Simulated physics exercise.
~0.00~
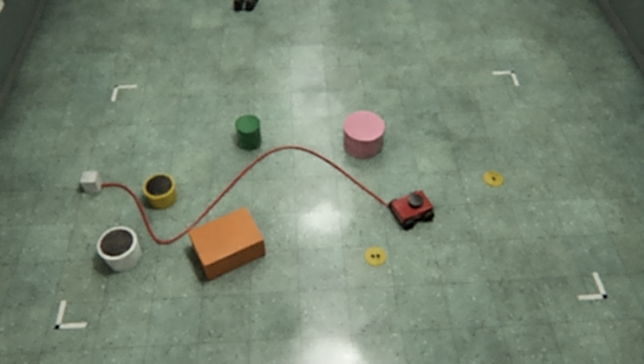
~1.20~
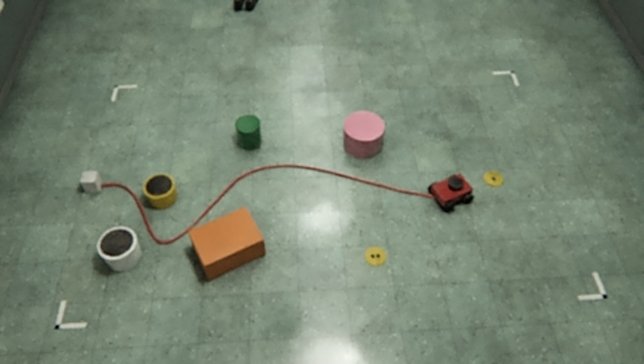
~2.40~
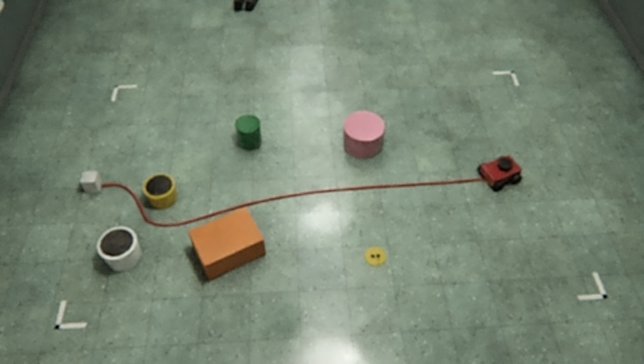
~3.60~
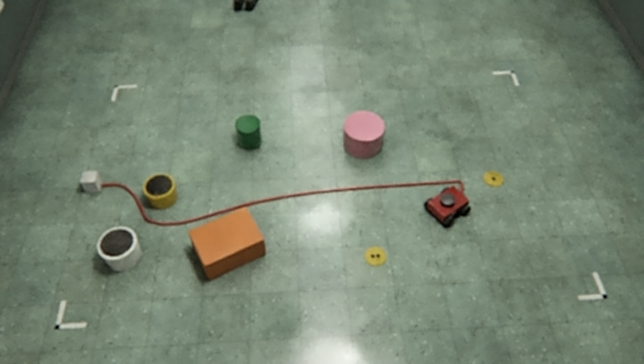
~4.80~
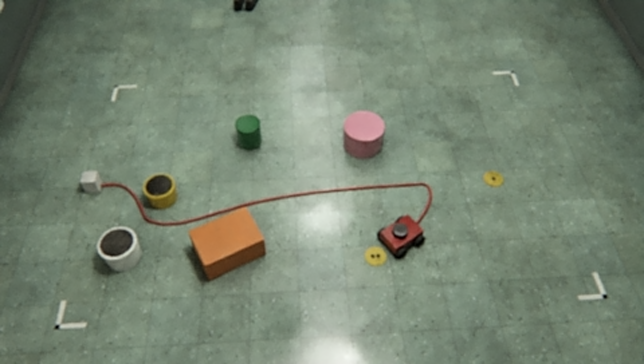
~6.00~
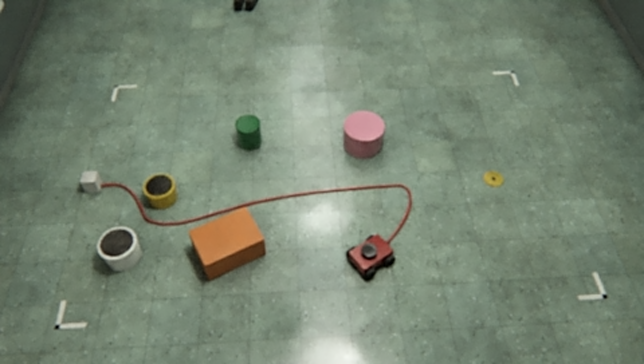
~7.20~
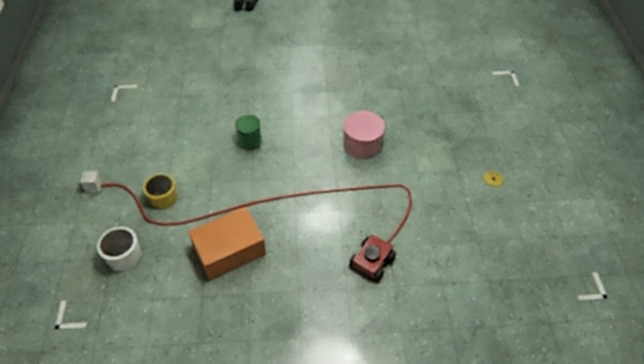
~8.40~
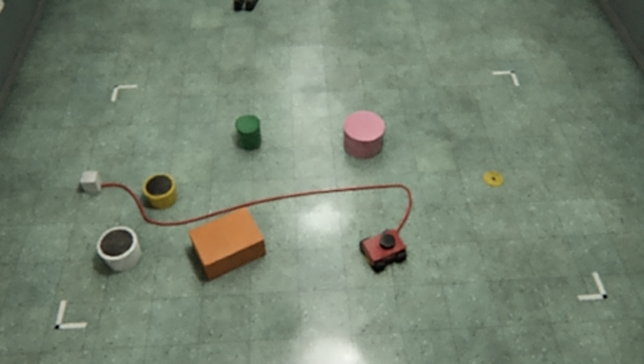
The video shows a small red cart trailing a red cord among pots, bins and an orange crate, driving right to one yellow mark, then down and left to another, where it turns and stops with the cord still attached to a small white block.
